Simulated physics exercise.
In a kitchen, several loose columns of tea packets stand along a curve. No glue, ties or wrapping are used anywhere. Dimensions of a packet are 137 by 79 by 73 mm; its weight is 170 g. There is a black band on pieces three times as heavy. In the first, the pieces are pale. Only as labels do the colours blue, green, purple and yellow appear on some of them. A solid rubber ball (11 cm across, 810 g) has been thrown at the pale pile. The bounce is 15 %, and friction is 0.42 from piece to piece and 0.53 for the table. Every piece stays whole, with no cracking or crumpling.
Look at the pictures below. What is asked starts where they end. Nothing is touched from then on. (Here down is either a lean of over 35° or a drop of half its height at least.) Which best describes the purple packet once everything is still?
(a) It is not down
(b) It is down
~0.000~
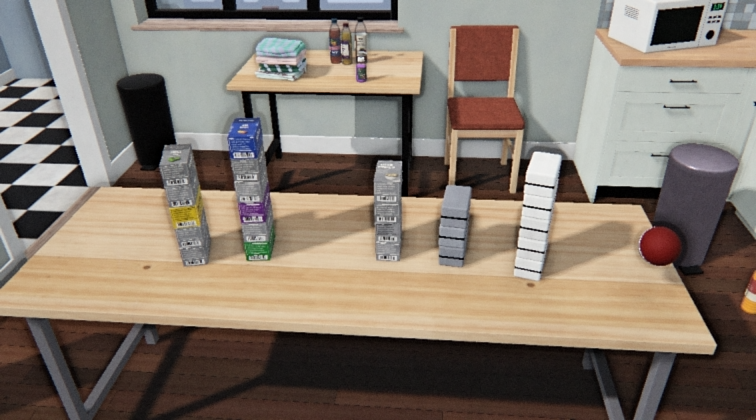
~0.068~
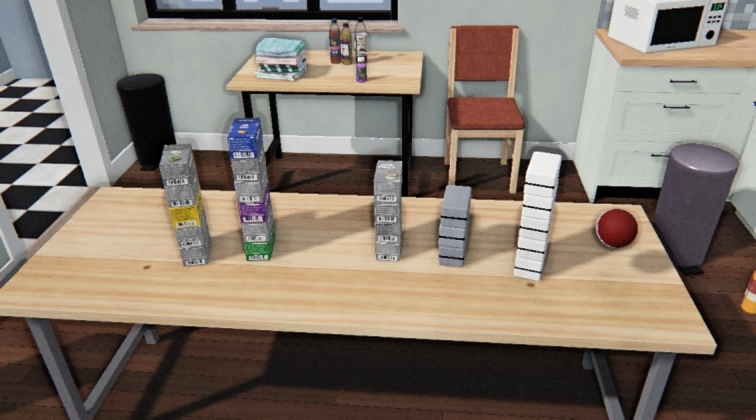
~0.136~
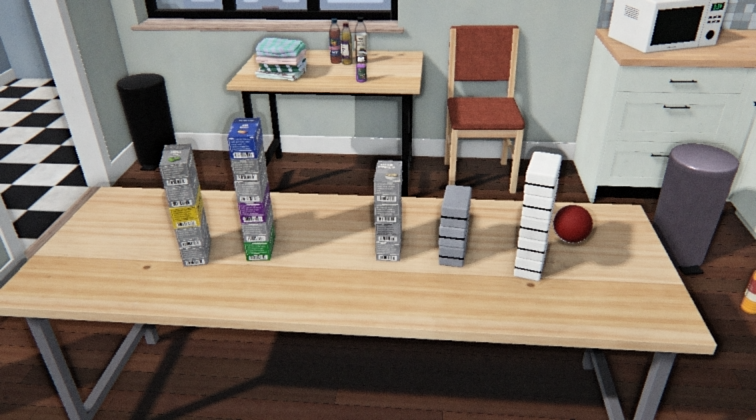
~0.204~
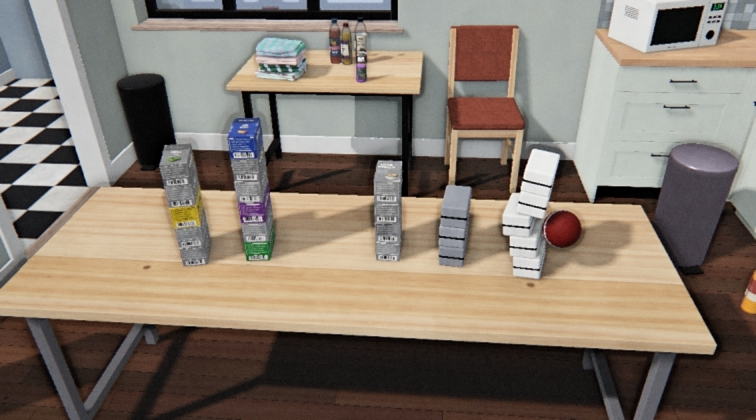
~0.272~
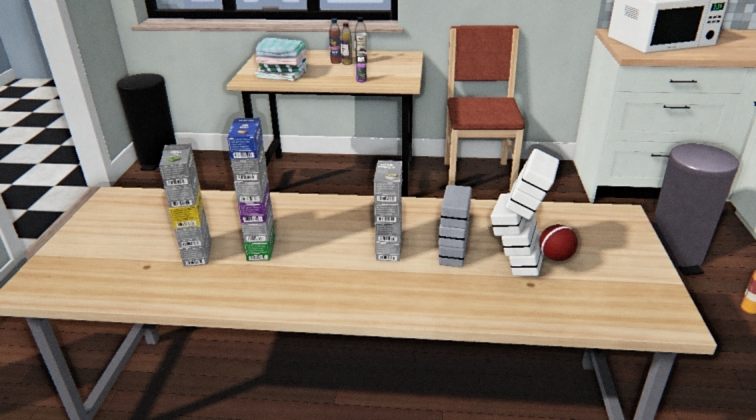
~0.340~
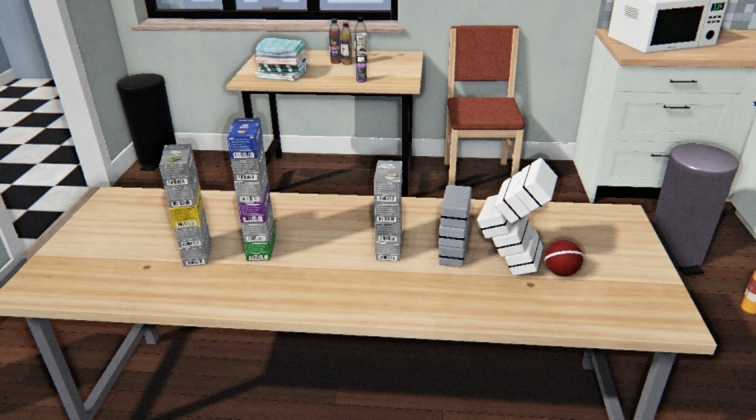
The answer is a.
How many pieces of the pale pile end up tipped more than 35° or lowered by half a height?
5 of them.
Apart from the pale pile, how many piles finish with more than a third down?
That comes to 2.
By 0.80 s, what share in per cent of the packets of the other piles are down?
By then 10 %.
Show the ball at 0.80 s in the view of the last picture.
Look close to (642, 273).
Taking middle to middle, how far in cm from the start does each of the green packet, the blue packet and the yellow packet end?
Green 0, blue 0, yellow 0.
After 0.50 s, 5 of the pale pile down; none of the 18 other packets down, 3 disturbed; purple packet unmoved.
After 0.80 s, 5 of the pale pile down; 2 of the 18 other packets down; purple packet unmoved.
At rest (1.5 s), 5 of the pale pile down; 5 of the 18 other packets down; purple packet unmoved; green packet unmoved; blue packet unmoved. As the last picture would show them, middles, purple packet near (255, 202), green packet near (260, 240).
